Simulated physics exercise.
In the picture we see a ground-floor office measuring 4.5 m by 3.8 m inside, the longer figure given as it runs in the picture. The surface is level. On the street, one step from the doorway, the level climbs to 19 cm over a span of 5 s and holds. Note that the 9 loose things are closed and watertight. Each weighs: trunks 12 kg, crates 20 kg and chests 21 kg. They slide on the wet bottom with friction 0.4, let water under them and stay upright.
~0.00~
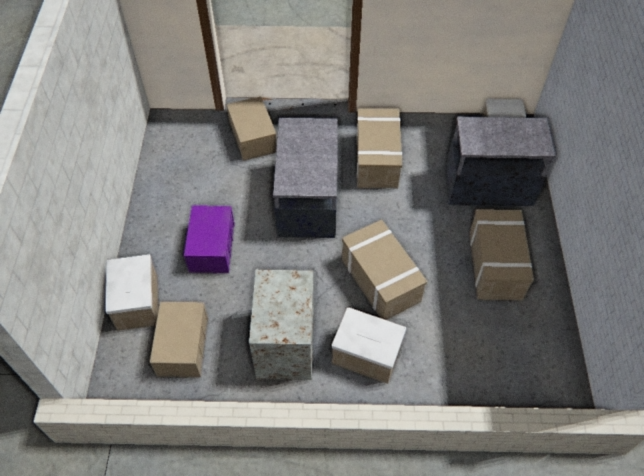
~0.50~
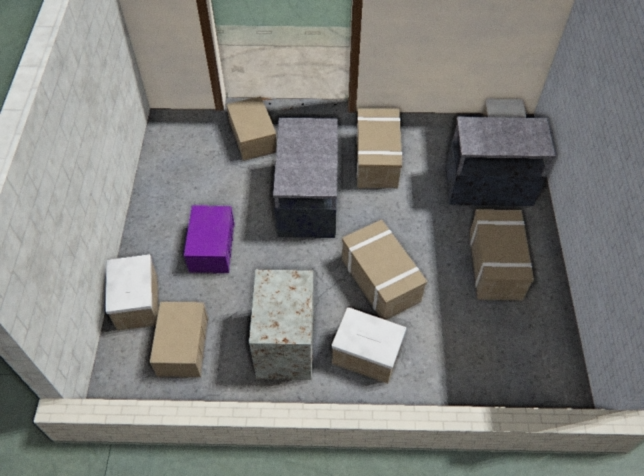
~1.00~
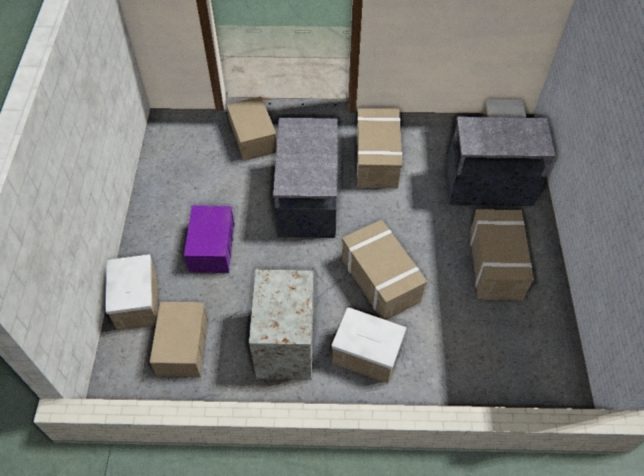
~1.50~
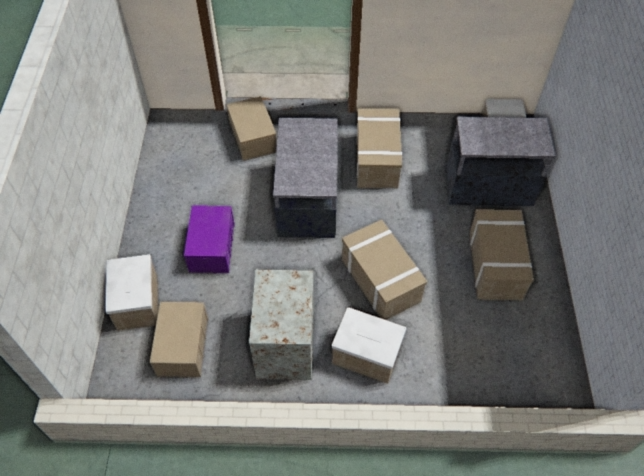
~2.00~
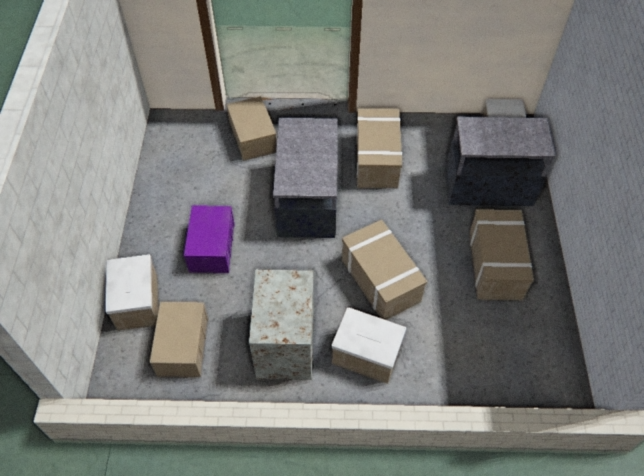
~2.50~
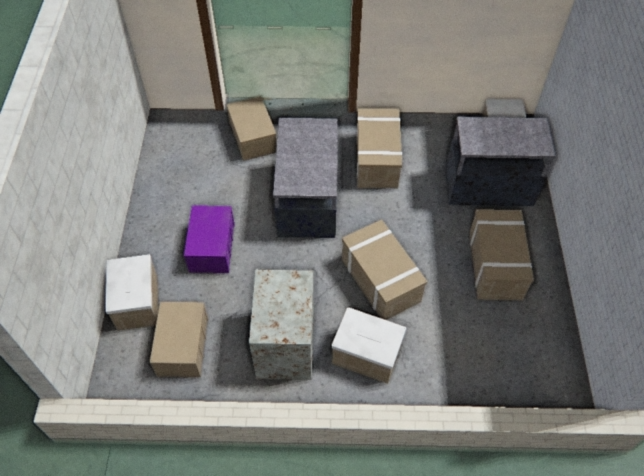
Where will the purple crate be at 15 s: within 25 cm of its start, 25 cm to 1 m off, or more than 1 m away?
Looks like it will be displaced a long way.
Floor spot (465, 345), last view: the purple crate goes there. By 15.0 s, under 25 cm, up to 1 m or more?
In that run it wanders a bit.
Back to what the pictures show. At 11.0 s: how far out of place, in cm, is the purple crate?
About 60 cm by then.
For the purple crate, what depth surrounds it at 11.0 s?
Depth: About 10 cm.
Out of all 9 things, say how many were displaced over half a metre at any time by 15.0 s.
It adds up to 7.
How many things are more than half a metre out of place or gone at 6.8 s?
I count 2 of them.
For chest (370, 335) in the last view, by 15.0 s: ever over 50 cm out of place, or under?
That one is smaller.
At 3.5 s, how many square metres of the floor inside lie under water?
I'd estimate close to 1.0 m2.
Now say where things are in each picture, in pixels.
The first picture shows the purple crate at (208, 230), on the bottom; 0.0 m2 under water; 0 of 9 have shifted.
The second picture shows the purple crate at (208, 230) rests on the ground; 0.0 m2 under water; 0 of 9 have shifted.
The third picture shows the purple crate at (208, 230), on the bottom; 0.0 m2 under water; 0 of 9 have shifted.
The fourth picture shows the purple crate at (208, 230) rests on the ground; 0.0 m2 under water; 0 of 9 have shifted.
The fifth picture shows the purple crate at (208, 230) rests on the ground; water covers 0.0 m2; 0 of 9 have shifted.
The sixth picture shows the purple crate at (208, 230), on the bottom; 0.2 m2 under water; 0 of 9 have shifted.
After 3.5 s the purple crate is near (208, 230), 0.0 m from its start, aground; 0 afloat.
After 6.8 s the purple crate is near (206, 240), 0.1 m from its start, aground; 1 afloat.
After 11.0 s the purple crate is near (230, 280), 0.6 m from its start, afloat; 8 afloat.
After 15.0 s the purple crate is near (367, 269), 1.6 m from its start, afloat; 9 afloat.
